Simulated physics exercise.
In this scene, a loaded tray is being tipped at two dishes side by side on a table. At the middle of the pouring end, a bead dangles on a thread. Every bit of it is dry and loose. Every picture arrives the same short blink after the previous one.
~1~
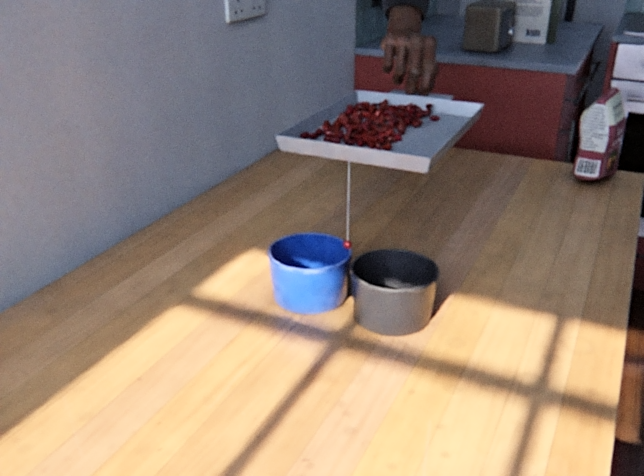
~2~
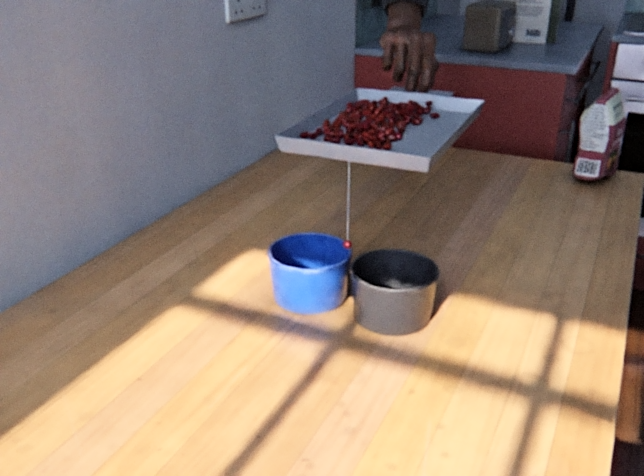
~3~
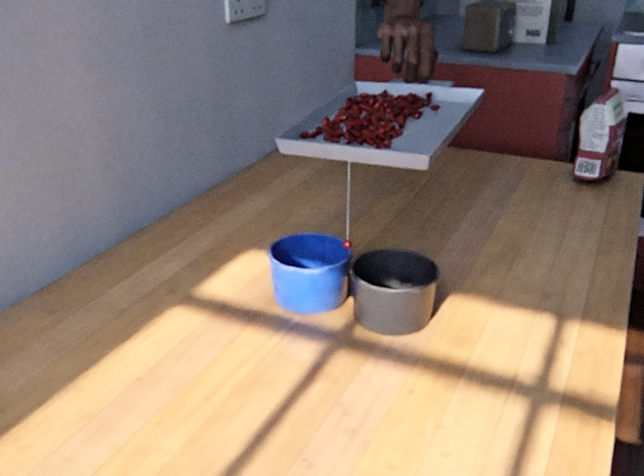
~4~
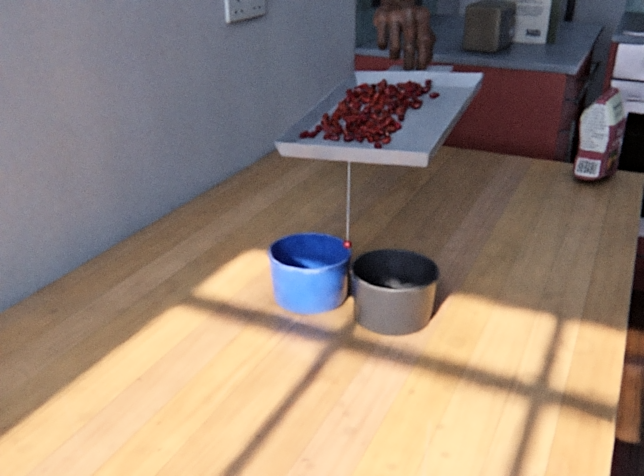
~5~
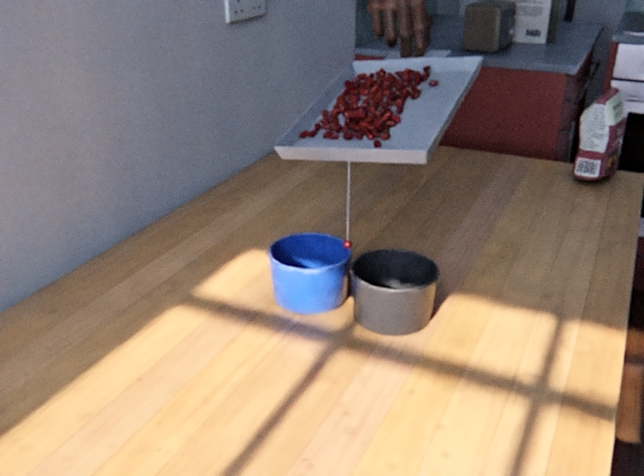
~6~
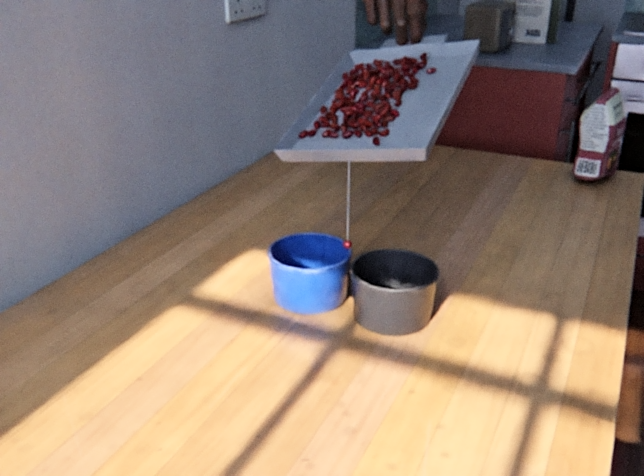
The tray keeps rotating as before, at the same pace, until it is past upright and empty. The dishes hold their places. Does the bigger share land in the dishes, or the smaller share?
Looks like the dishes end up with the bulk of it in the end.
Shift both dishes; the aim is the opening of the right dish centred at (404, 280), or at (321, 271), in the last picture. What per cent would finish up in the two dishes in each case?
The first try yields 40% and the second yields 50%.
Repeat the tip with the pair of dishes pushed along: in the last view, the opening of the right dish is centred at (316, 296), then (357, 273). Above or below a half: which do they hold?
The first time it's lower than half, the second time higher than half.
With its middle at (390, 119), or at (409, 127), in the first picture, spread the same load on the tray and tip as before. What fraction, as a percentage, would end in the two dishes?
You'd get about 70 per cent first and about 60 per cent second.
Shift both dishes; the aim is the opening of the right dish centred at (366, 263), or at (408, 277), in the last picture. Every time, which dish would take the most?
In the first try it's the leftmost dish, and in the second it's the leftmost dish.
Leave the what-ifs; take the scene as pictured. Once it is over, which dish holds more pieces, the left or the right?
In the end, the left-side dish gets more.
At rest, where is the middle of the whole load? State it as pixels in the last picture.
Near (294, 289), more or less.
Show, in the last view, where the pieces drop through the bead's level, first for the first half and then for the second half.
Around (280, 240), followed by around (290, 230).
Shortly afterwards, tray tipped steeply; the whole lot on the tray.
Next, tray tipped right over; near a third on the tray; near a quarter in the left dish; a little outside both; near a quarter in the air.
Some moments later, tray tipped past a quarter turn; the bulk in the left dish; near a quarter outside both.
In the end, tray tipped past a quarter turn; none at all in the right dish; the bulk in the left dish; near a quarter outside both.
